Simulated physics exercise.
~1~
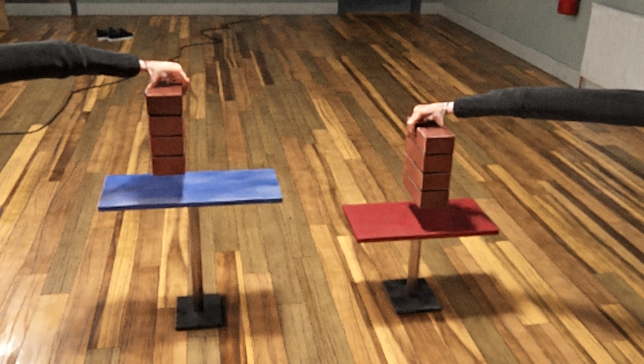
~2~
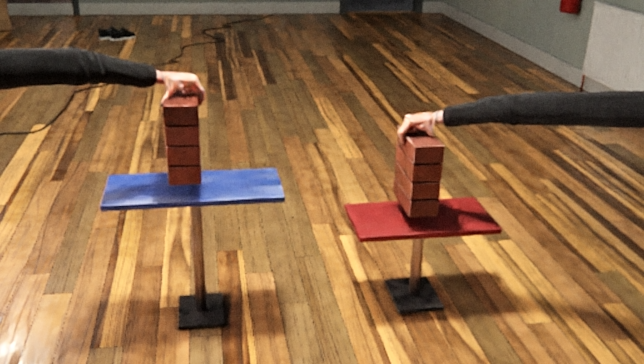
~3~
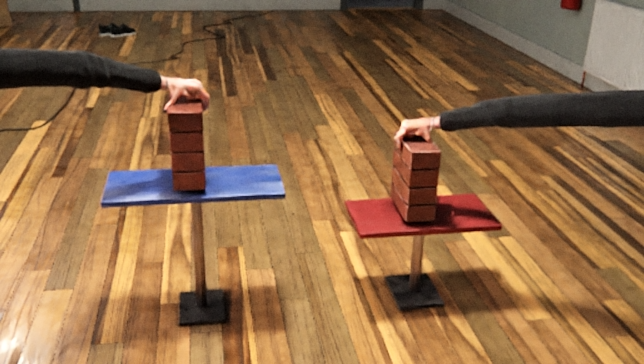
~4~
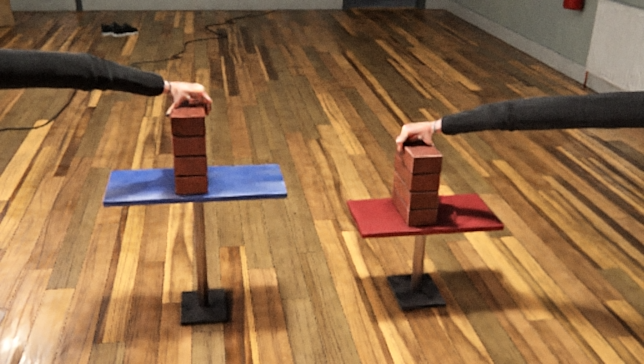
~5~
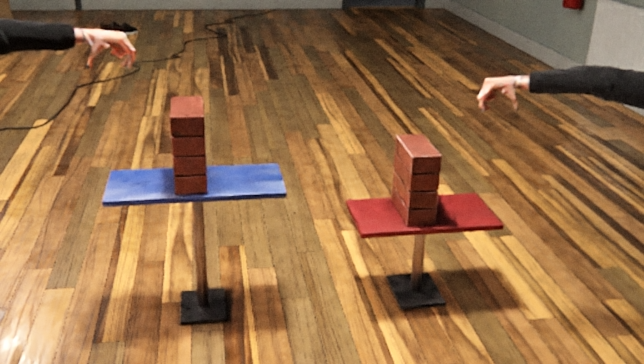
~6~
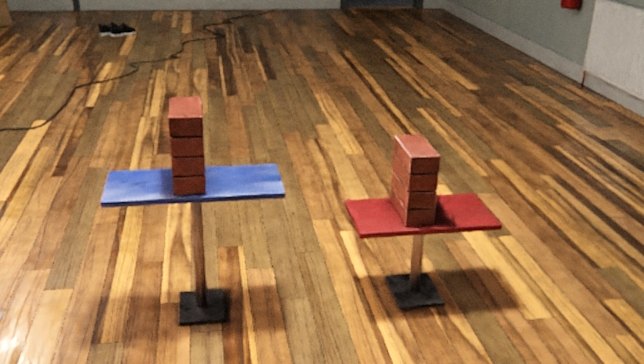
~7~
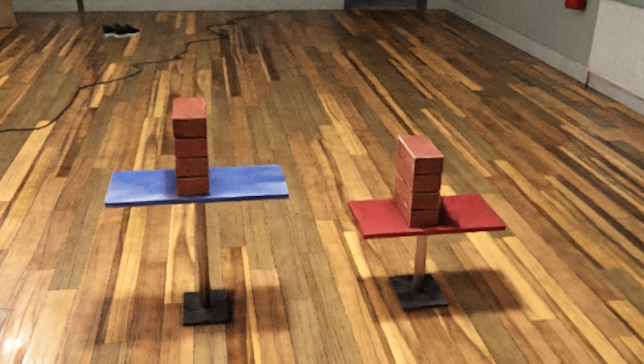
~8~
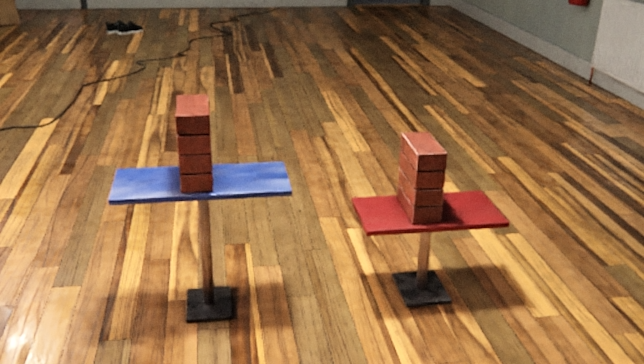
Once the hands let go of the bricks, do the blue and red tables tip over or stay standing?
Both stay standing. The blue table and the red table each remain flat on their bases with the bricks still stacked on top.
